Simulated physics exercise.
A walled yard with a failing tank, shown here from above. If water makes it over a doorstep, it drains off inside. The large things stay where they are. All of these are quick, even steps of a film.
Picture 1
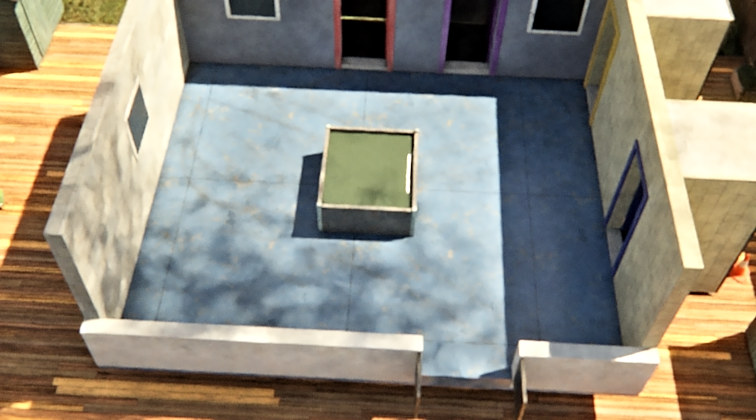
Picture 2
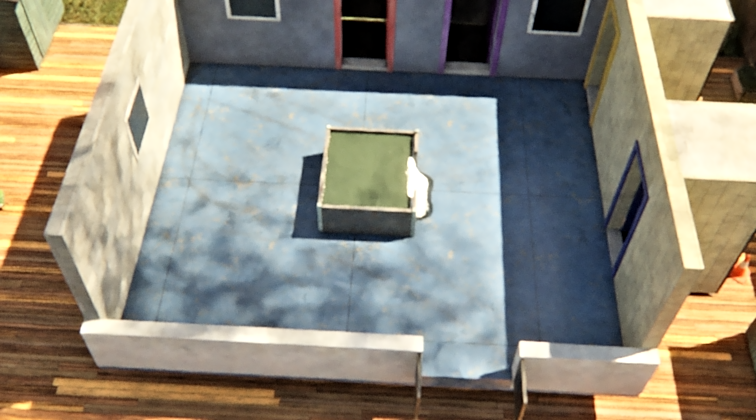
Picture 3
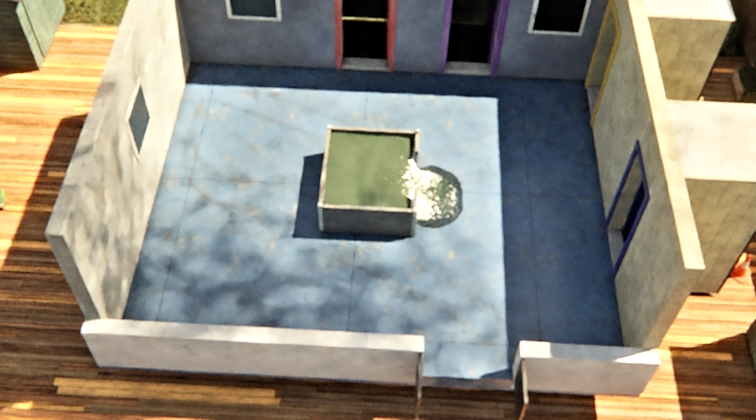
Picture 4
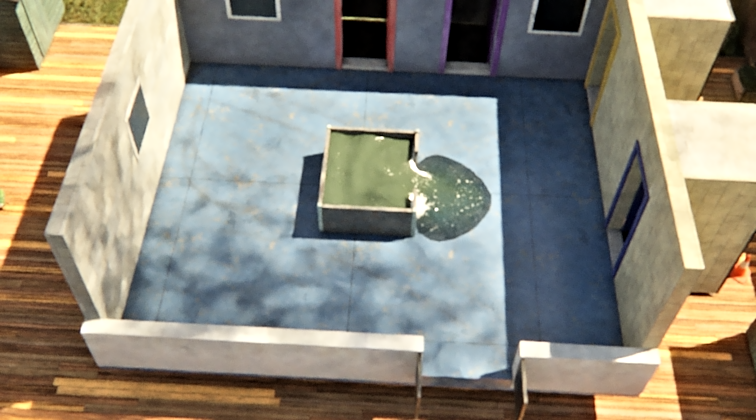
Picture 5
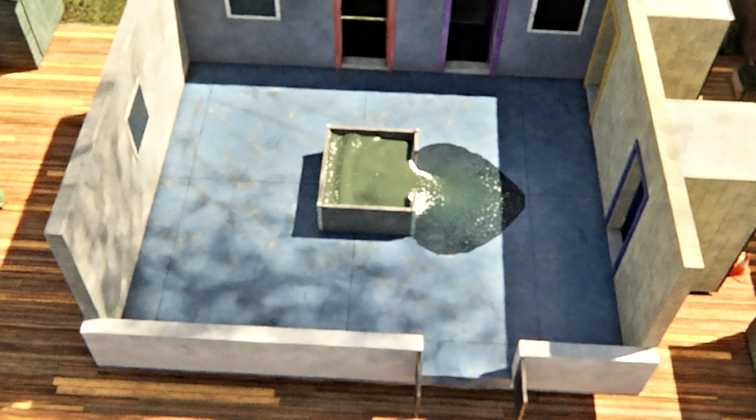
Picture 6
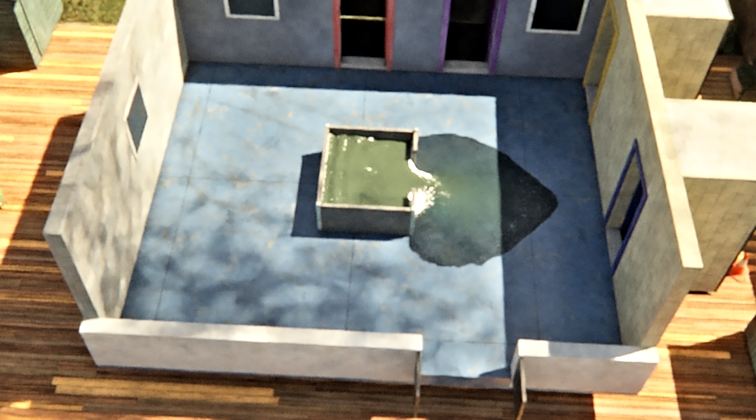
Green water bursts through the right side of a square, pale-rimmed tank at the centre of a walled yard, seen from above by a still camera. Grey walls enclose the blue floor, with red and purple door surrounds at the back and a purple-edged window on the right. White froth spills out first, then a dark, rounded pool spreads rightward from sunlight into shadow as the tank's level drops.
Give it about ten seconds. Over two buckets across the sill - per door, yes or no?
Red door no, blue door yes, yellow door no, purple door no.
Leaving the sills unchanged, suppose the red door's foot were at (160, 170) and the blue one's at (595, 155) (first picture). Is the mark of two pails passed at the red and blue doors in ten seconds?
Taking them in turn, the red door remains below the limit and the blue door crosses the limit.
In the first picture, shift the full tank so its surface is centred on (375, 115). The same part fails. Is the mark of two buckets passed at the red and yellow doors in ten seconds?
Red door doesn't reach it, yellow door exceeds it.
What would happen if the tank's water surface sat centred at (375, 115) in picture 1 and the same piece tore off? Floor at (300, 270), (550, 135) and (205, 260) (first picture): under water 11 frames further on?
Check in sequence: Still parched, soaked through, still parched.
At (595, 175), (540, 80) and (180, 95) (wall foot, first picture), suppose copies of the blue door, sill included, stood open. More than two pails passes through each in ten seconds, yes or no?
One after the other: Takes more, is over, lets less in.
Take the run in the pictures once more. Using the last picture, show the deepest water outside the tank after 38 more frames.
It should be deepest at about (608, 369).
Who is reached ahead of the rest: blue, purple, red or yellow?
The one in blue, before the others.
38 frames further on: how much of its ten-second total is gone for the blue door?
Near 90 in a hundred.
A moment on, water covers 20 % of the floor; the red door not reached, the blue door under two buckets in, the yellow door not reached, the purple door not reached.
Next, water covers 30 % of the floor; the red door not reached, the blue door over two buckets in, the yellow door wet at the sill, nothing in, the purple door not reached.
Then, water covers 30 % of the floor; the red door not reached, the blue door far over two buckets in, the yellow door wet at the sill, nothing in, the purple door wet at the sill, nothing in.
Later, water covers 50 % of the floor; the red door wet at the sill, nothing in, the blue door far over two buckets in, the yellow door under two buckets in, the purple door wet at the sill, nothing in.
In the end, water covers 75 % of the floor; the red door wet at the sill, nothing in, the blue door far over two buckets in, the yellow door under two buckets in, the purple door wet at the sill, nothing in.
